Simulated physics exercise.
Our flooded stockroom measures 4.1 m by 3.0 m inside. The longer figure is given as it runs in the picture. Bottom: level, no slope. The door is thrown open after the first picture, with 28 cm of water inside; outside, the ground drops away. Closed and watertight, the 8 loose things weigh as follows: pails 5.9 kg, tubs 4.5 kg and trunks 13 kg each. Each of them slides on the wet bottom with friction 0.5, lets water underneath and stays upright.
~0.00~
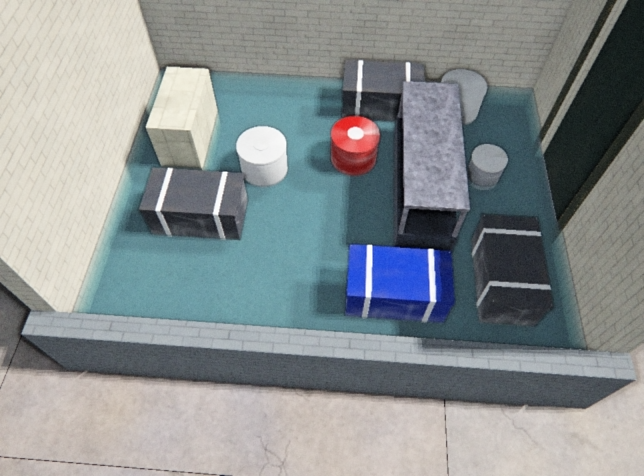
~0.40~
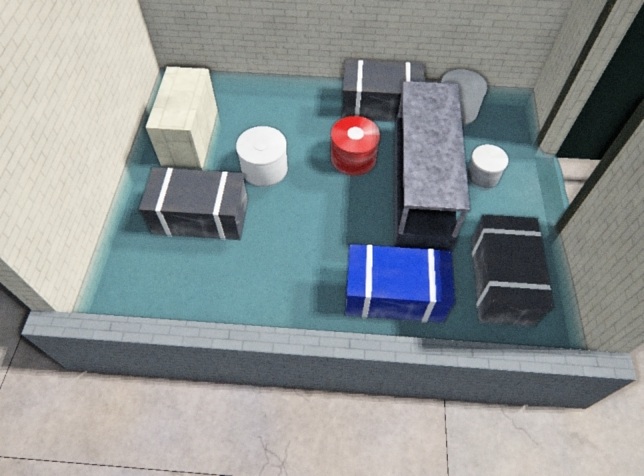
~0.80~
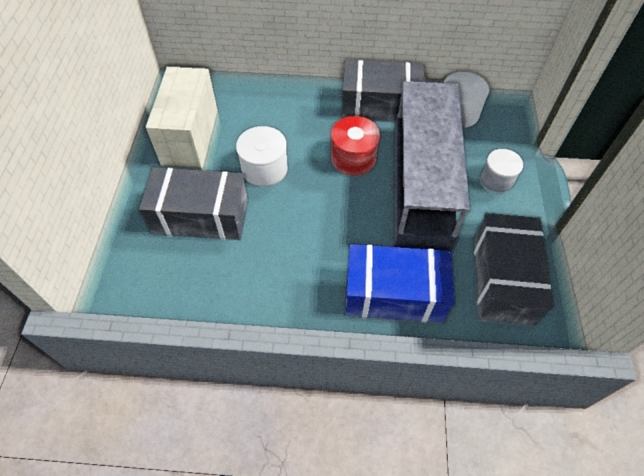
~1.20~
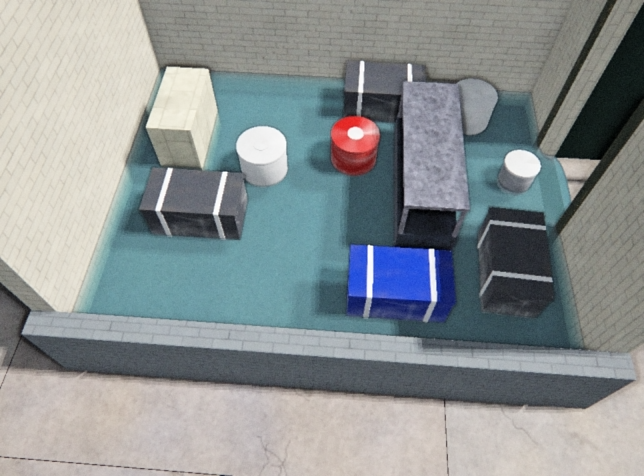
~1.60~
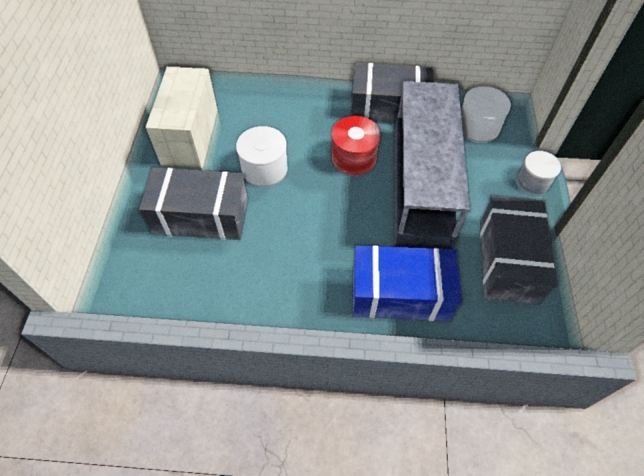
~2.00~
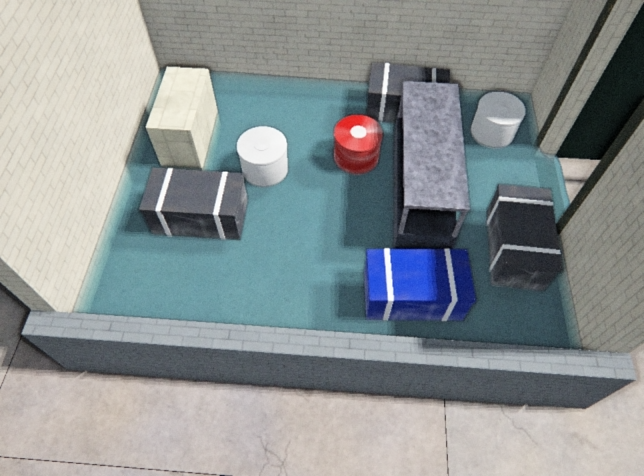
A small white tub drifted right to the open doorway and went out of sight, then the dark trunks, grey tub and blue trunk on the right slid slightly rightward across the flooded room.
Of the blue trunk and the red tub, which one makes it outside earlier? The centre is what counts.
The blue one makes it out earlier.
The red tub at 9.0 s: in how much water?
The depth there is around 16 cm.
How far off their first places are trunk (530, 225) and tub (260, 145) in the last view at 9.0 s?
In that order: Washed out, then 50 cm.
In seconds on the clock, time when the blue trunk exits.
It should be at around 6.5 seconds.
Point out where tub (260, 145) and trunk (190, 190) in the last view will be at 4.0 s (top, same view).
(291, 143) and (223, 193), roughly.
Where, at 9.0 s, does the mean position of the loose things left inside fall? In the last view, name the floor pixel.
I'd put it around (343, 174).
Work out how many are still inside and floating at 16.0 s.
Total: 2.
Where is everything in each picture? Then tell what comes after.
In the first picture, the blue trunk at (400, 273), afloat; the red tub at (356, 134), afloat; 28 cm deep round most things; 0 of 8 have shifted.
In the second picture, the blue trunk at (400, 273), afloat; the red tub at (356, 134), afloat; about 3150 L in view; 0 of 8 have shifted.
In the third picture, the blue trunk at (400, 273), afloat; the red tub at (356, 134) floats; about 3090 L in view; 1 of 8 have shifted.
In the fourth picture, the blue trunk at (401, 273), afloat; the red tub at (356, 134), afloat; 27 cm deep round most things; 3 of 8 have shifted.
In the fifth picture, the blue trunk at (407, 272) floats, 6 cm from its start; the red tub at (356, 134) floats; 25 cm deep round most things; 5 of 8 have shifted.
In the sixth picture, the blue trunk at (420, 274) floats, 16 cm from its start; the red tub at (358, 133) floats, 5 cm from its start; 24 cm deep round most things; 5 of 8 have shifted.
After 4.0 s the blue trunk is near (520, 245), 1.0 m from its start, afloat; the red tub is near (375, 112), 0.4 m from its start, afloat; 3 of 8 are out; 5 afloat.
After 9.0 s the blue trunk has gone out (at 6.3 s); the red tub is near (454, 83), 1.3 m from its start, afloat; 5 of 8 are out; 3 afloat.
After 16.0 s the blue trunk has gone out (at 6.3 s); the red tub has gone out (at 12.1 s); 6 of 8 are out; 2 afloat.
After 20.0 s the blue trunk has gone out (at 6.3 s); the red tub has gone out (at 12.1 s); 6 of 8 are out; 2 afloat.
